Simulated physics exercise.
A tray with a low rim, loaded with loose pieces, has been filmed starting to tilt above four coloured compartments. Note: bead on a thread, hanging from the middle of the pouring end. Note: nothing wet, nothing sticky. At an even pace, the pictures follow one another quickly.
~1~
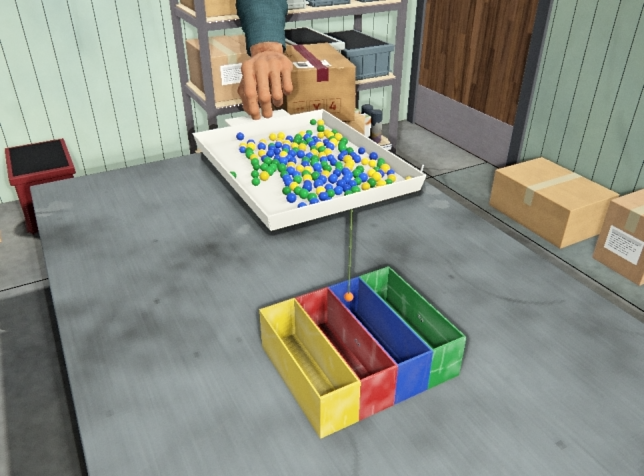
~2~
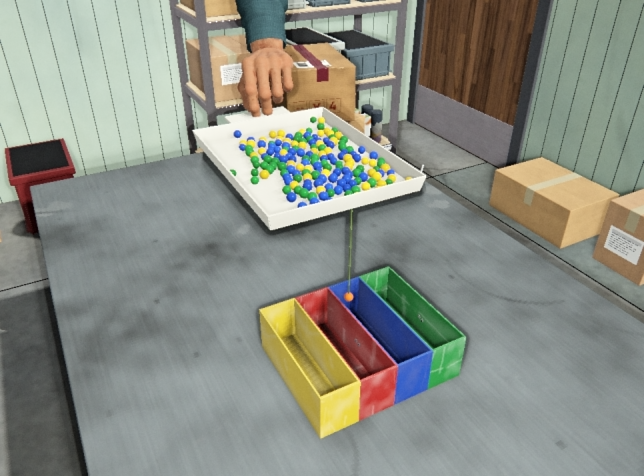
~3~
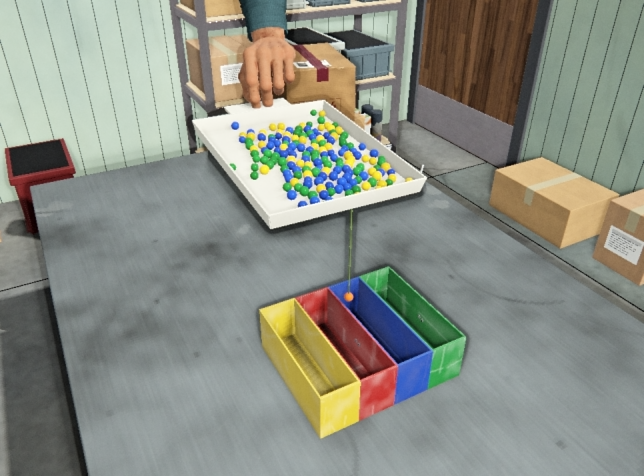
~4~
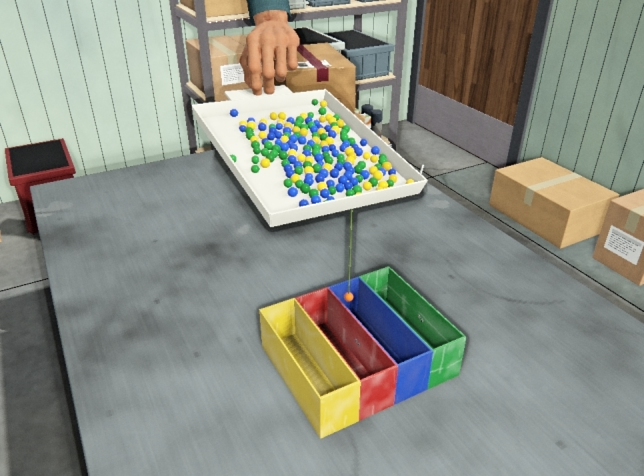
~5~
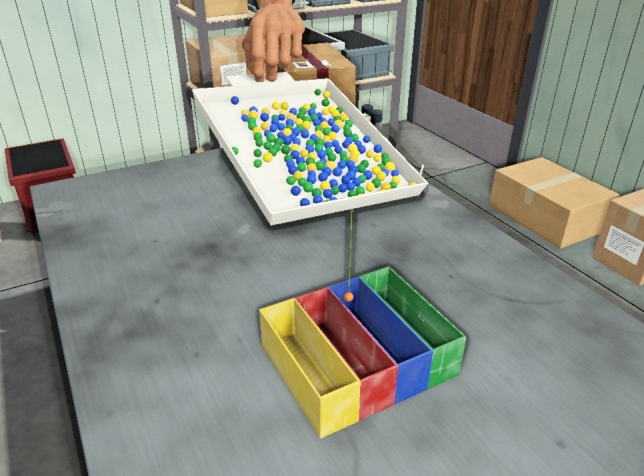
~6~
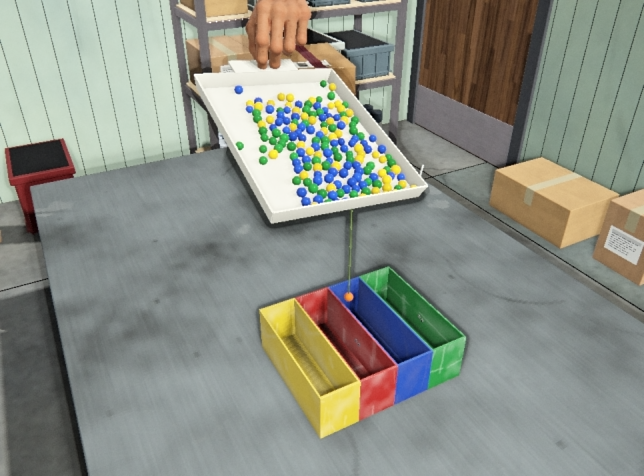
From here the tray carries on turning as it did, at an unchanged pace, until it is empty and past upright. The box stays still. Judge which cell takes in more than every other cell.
The green cell takes in the most.
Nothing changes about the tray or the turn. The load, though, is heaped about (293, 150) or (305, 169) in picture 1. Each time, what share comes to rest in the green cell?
You'd get near 40 percent first and near 40 percent after that.
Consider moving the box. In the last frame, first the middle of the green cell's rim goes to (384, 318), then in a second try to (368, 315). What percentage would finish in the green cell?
Close to 20 in a hundred, then close to 10 in a hundred.
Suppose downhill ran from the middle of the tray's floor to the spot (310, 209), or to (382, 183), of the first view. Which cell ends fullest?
Case 1 - yellow. Case 2 - that green cell.
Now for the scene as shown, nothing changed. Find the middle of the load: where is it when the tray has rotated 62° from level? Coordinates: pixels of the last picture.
The middle of the pieces lands at roughly (380, 176).
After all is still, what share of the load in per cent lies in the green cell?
Around 40 per cent.
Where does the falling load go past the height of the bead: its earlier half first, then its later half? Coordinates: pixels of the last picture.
Around (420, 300), followed by around (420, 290).
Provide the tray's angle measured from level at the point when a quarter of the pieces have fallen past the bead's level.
My estimate is some 85 degrees.
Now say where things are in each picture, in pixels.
In the first picture, corners of the pouring end near (270, 214) and (421, 175), level; middle of the load near (315, 164), round plastic beads; bead on its thread near (349, 297); yellow cell near (340, 406); red cell near (378, 389); blue cell near (413, 374); green cell near (447, 359).
In the second picture, corners of the pouring end near (270, 214) and (421, 175), level; middle of the load near (315, 162).
In the third picture, corners of the pouring end near (271, 213) and (422, 177), tipped barely, lowest at the right corner; middle of the load near (315, 158).
In the fourth picture, corners of the pouring end near (272, 211) and (423, 179), tipped a little, lowest at the right corner; middle of the load near (316, 153).
In the fifth picture, corners of the pouring end near (273, 210) and (423, 182), tipped a little, lowest at the right corner; middle of the load near (319, 149).
In the sixth picture, corners of the pouring end near (275, 209) and (424, 184), tipped clearly, lowest at the right corner; middle of the load near (325, 147), all but a few on the move; yellow cell near (340, 406); red cell near (378, 389); blue cell near (413, 374); green cell near (447, 359).
Shortly afterwards, tray tipped steeply; all but a few on the tray; only a few in the green cell; a little falling or outside the box.
Next, tray tipped past a quarter turn; a little on the tray; near a quarter in the green cell; a little in the blue cell; a little in the red cell; near half falling or outside the box.
Some moments later, tray tipped past a quarter turn; near a third in the green cell; near a quarter in the blue cell; a little in the red cell; only a few in the yellow cell; near a third falling or outside the box.
In the end, tray tipped past a quarter turn; near a third in the green cell; near a quarter in the blue cell; a little in the red cell; only a few in the yellow cell; near a third outside the box.
